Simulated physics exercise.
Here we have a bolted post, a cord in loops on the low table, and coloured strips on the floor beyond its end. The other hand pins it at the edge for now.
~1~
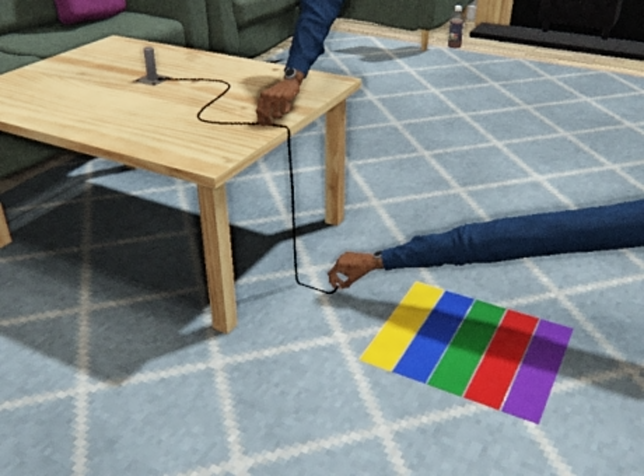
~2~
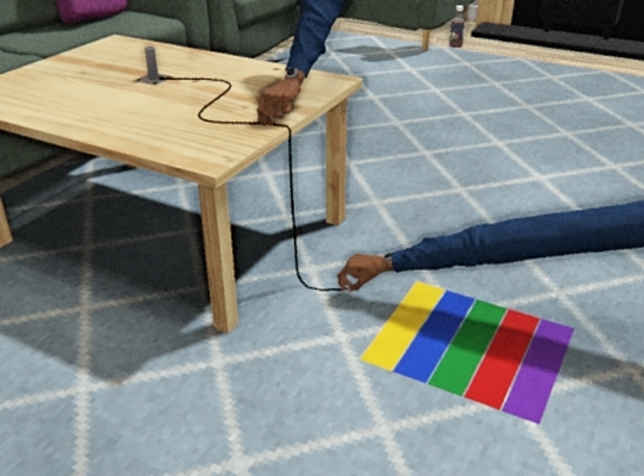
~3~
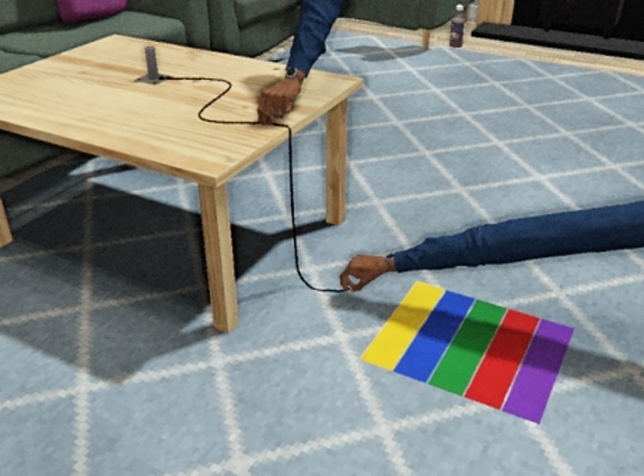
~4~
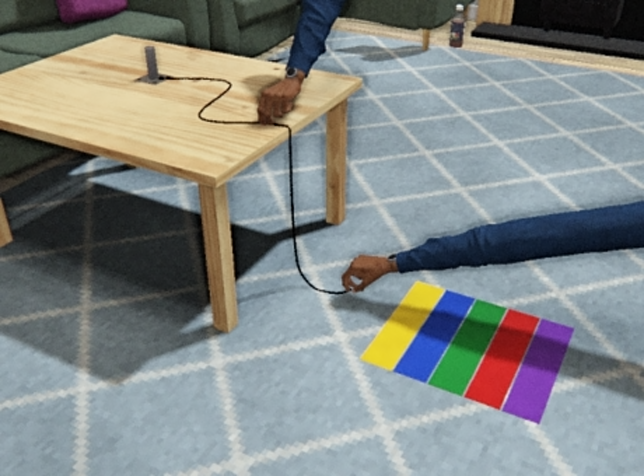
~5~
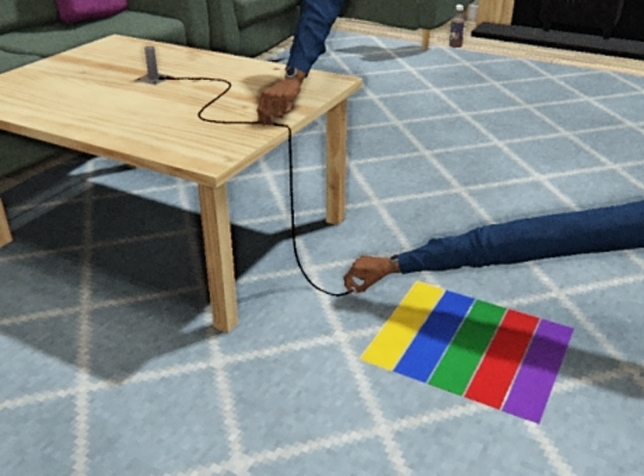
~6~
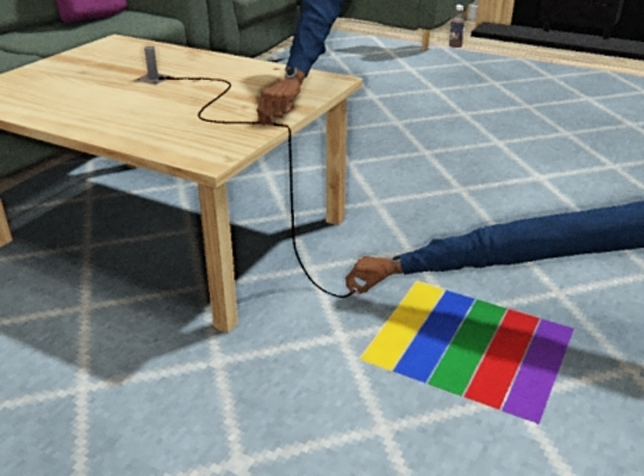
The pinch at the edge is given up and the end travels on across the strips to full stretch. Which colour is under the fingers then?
Over purple.
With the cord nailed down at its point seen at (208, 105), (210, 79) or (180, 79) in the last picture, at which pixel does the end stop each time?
The places are (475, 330), (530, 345) and (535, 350).
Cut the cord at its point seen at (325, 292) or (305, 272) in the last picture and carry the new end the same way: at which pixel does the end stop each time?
About (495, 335) and (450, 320).
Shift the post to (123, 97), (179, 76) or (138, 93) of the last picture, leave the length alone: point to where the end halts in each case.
About (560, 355), (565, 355) and (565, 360).
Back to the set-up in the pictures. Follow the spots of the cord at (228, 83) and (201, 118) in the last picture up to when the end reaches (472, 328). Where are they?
The first at (207, 97), the second at (289, 119).
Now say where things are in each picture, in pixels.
End (338, 286); yellow (386, 350); blue (419, 361); green (453, 373); red (489, 386); purple (527, 399), in the first frame.
End (347, 288); cord through (194, 79) (223, 94) (207, 121) (286, 128) (292, 201) (297, 268), in the second frame.
End (349, 289), in the third frame.
End (351, 289); cord through (194, 79) (223, 94) (207, 121) (286, 128) (292, 201) (299, 268), in the fourth frame.
End (353, 290), in the fifth frame.
End (355, 291); cord through (194, 79) (223, 94) (207, 121) (286, 128) (292, 201) (303, 268), in the sixth frame.
Soon after, end near (472, 328); over green.
Then, end near (517, 342); over red.
At full stretch, end near (544, 351); over purple. The end stops over the purple strip.
